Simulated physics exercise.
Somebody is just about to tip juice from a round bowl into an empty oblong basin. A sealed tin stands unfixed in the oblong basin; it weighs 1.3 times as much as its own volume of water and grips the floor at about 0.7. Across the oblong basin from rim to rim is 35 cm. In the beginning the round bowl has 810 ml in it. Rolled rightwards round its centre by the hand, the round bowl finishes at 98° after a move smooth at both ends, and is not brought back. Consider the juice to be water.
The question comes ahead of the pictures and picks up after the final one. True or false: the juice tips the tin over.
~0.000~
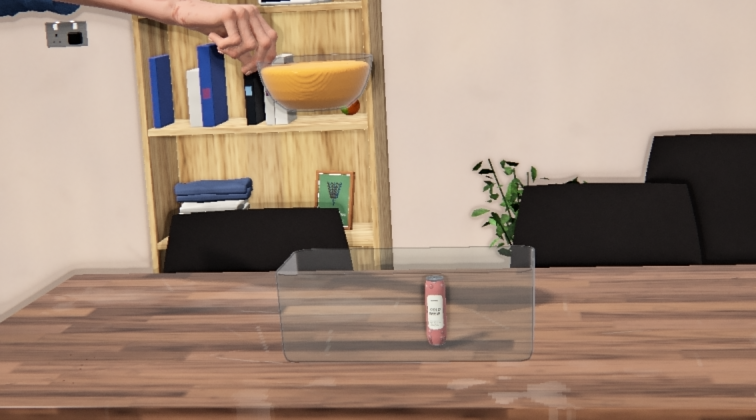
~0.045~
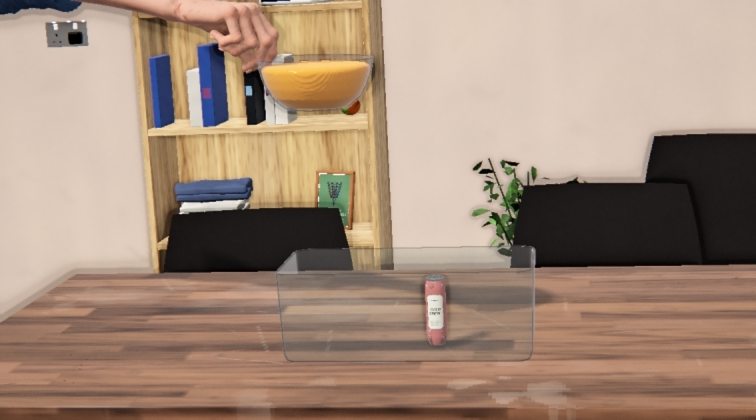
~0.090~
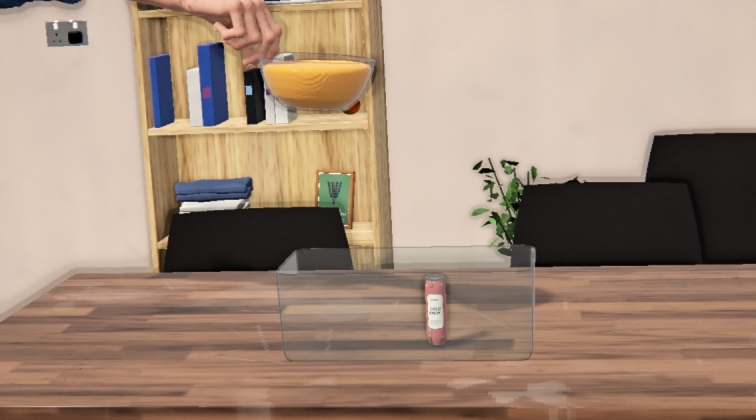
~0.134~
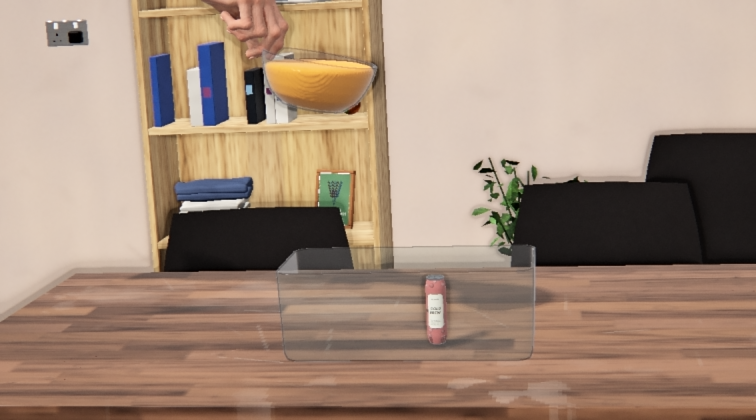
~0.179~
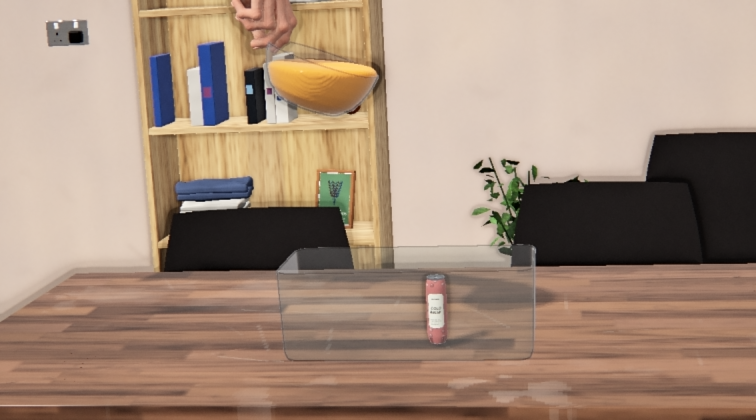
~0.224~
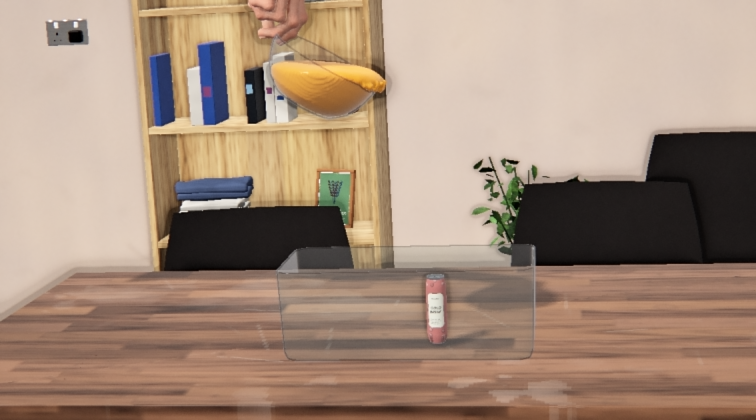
False.
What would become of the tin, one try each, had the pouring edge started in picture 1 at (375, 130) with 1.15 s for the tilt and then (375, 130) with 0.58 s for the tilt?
The tin stays vertical the first time and overturns the second time.
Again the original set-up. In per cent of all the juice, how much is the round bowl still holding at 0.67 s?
I reckon near 1 per cent still sits there.
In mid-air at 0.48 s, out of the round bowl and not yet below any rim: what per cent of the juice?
Close to 72 in a hundred.
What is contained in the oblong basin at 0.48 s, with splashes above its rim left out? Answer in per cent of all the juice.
Around 14%.
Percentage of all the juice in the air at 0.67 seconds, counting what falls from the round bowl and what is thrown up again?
Around 10 per cent of the liquid is in flight.
Then, 0.48 s in, the tilt is 91° and 14 per cent is still to pour; the tin stands where it began.
Then, 0.67 s in, the tilt is 98° and 1 per cent is still to pour; the tin stands where it began.
Then, 0.87 s in, the tilt is 98° and 0 per cent is still to pour; the tin stands where it began.
Then, 1.08 s in, the tilt is 98° and 0 per cent is still to pour; the tin leans 6°.
Finally, the tin stands where it began.
